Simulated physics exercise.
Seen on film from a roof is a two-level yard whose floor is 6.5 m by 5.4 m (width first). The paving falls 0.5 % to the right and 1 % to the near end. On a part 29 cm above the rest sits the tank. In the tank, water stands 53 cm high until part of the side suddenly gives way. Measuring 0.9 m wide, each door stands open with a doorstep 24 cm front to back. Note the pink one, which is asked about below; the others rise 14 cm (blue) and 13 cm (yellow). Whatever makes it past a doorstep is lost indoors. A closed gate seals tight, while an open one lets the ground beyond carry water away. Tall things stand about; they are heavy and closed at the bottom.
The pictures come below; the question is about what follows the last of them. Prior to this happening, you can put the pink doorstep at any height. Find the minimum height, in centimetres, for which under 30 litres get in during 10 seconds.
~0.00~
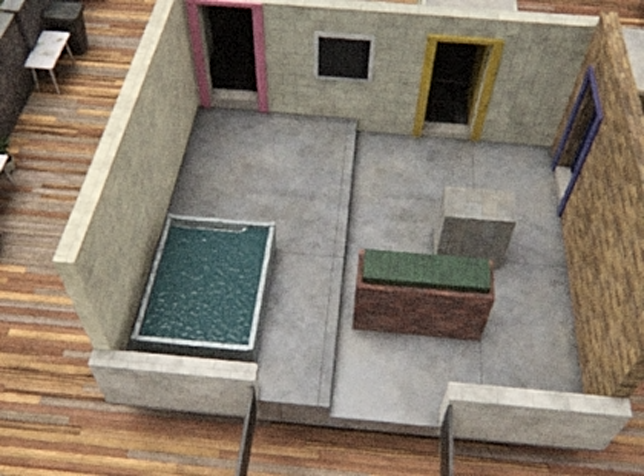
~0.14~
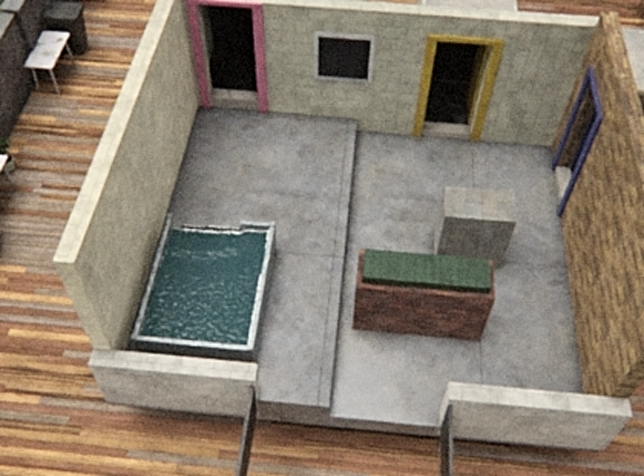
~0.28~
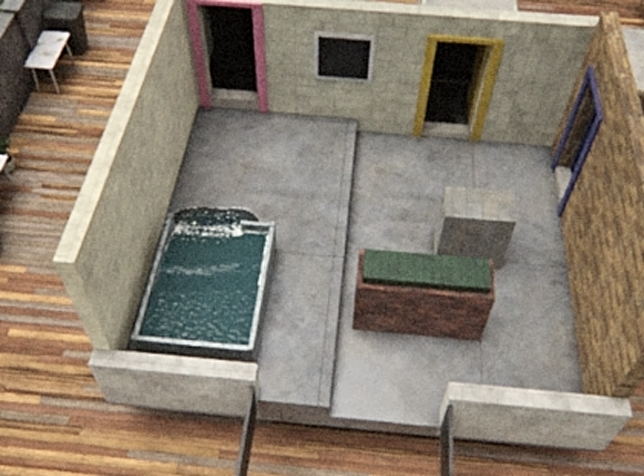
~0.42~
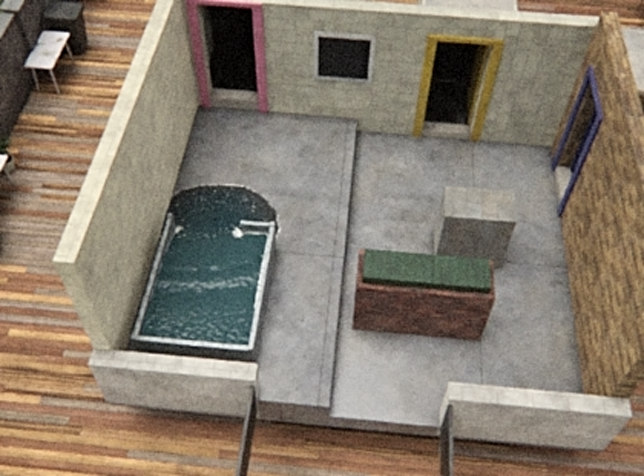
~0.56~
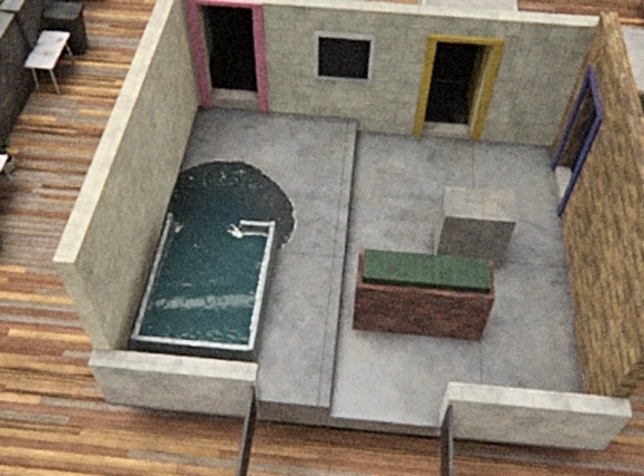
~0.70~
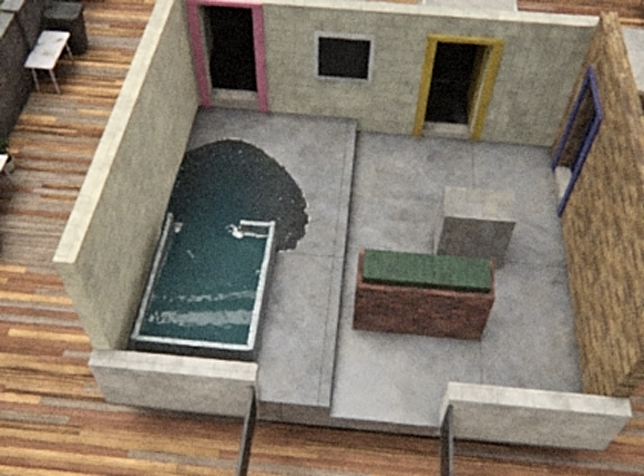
The minimum is about 23 cm.
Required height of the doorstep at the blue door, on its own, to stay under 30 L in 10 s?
Roughly 10.5 cm at the blue door.
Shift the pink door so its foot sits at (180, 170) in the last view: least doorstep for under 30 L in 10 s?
Minimum: About 9.5 cm.
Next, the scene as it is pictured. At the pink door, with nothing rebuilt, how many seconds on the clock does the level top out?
The depth peaks at about 2.2 seconds.
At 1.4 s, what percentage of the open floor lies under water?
Near 20 per cent of the open floor.
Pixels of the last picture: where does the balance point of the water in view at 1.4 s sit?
The water is centred around (214, 255) in the last picture's pixels.
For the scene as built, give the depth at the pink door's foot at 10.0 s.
2.5 cm.
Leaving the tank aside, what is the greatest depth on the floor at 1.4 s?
28 cm.
After 1.4 s water covers 20 % of the floor, deepest (28 cm) near (205, 240); 23 cm at the pink door, 0 litres in over its 23 cm doorstep.
After 3.0 s water covers 30 % of the floor, deepest (26 cm) near (216, 113); 26 cm at the pink door, 25 litres in over its 23 cm doorstep.
After 10.0 s water covers 85 % of the floor, deepest (13 cm) near (562, 422); 3 cm at the pink door, 29 litres in over its 23 cm doorstep.
At the pink door as built, the water arrived by 1.0 s and peaked near 31 cm at 2.2 s.
With a doorstep of 19 cm, 63 litres would have come in within the 10 s; with 25.5 cm, 16 litres. So under 30 litres takes about 23 cm.
